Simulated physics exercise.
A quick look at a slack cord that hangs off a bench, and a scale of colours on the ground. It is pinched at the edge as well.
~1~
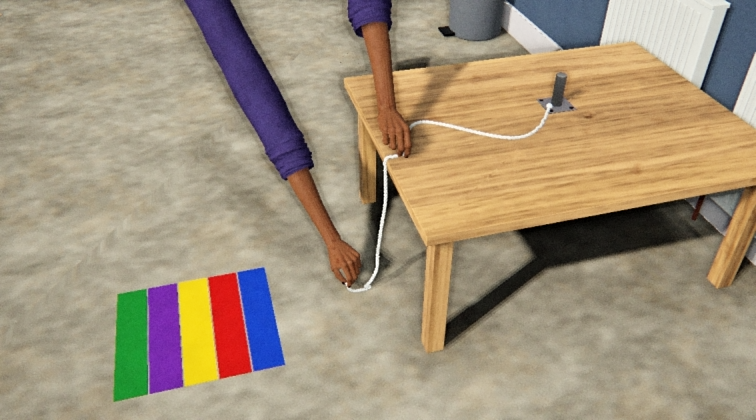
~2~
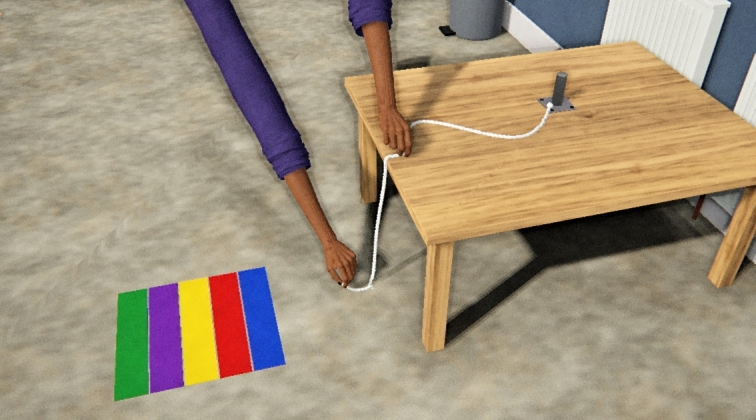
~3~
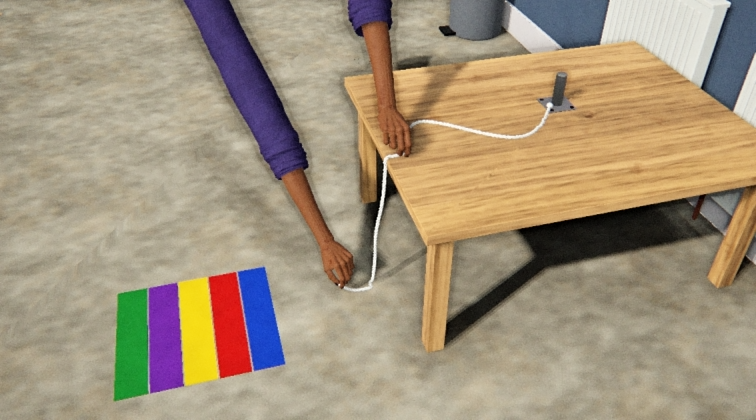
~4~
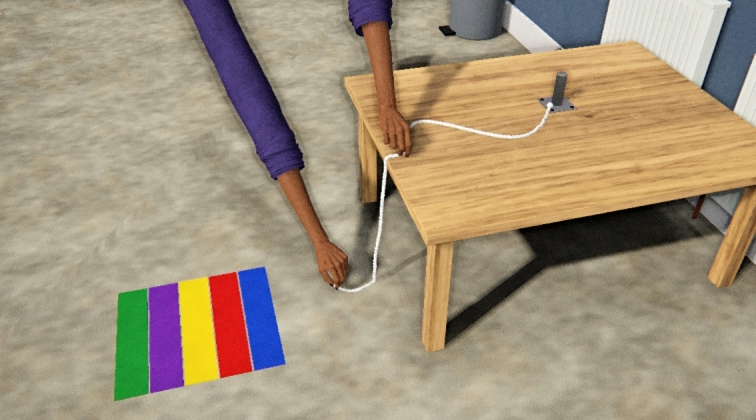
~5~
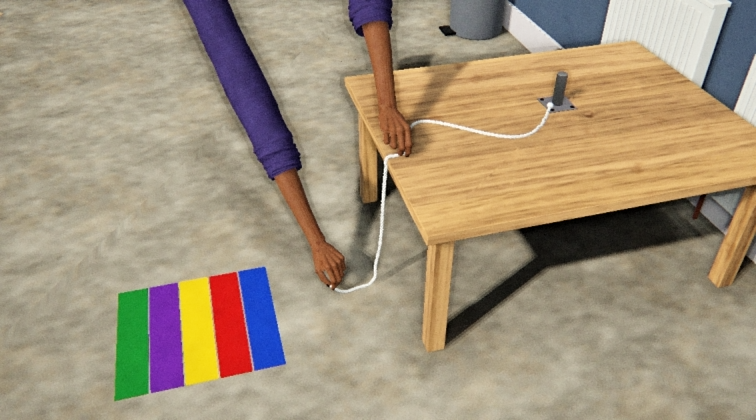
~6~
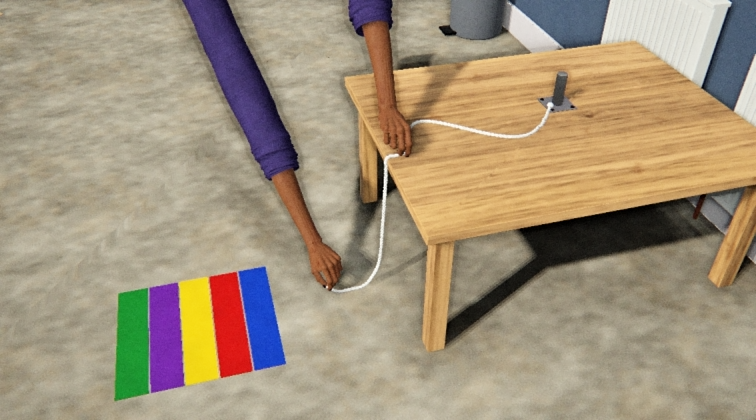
In this clip, one hand pins a white cord at the edge of a wooden table while the other holds its low-hanging end, drawing it slightly left near a mat of green, purple, yellow, red and blue stripes.
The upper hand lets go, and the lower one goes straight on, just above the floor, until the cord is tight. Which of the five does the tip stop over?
The end stops over the purple strip.
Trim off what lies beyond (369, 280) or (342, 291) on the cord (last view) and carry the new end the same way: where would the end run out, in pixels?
In that order: (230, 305) and (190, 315).
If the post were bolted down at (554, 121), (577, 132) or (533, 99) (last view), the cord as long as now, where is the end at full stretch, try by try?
Near (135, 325), (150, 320) and (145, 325).
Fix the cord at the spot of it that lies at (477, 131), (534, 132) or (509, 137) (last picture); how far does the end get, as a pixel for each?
Try by try, around (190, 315), (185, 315) and (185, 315).
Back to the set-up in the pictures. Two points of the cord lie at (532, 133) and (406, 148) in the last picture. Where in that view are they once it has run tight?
At (498, 118), then (350, 176).
Soon after, end near (217, 308); over red.
Then, end near (181, 315); over yellow.
At full stretch, end near (160, 319); over purple. It gets as far as the purple strip.
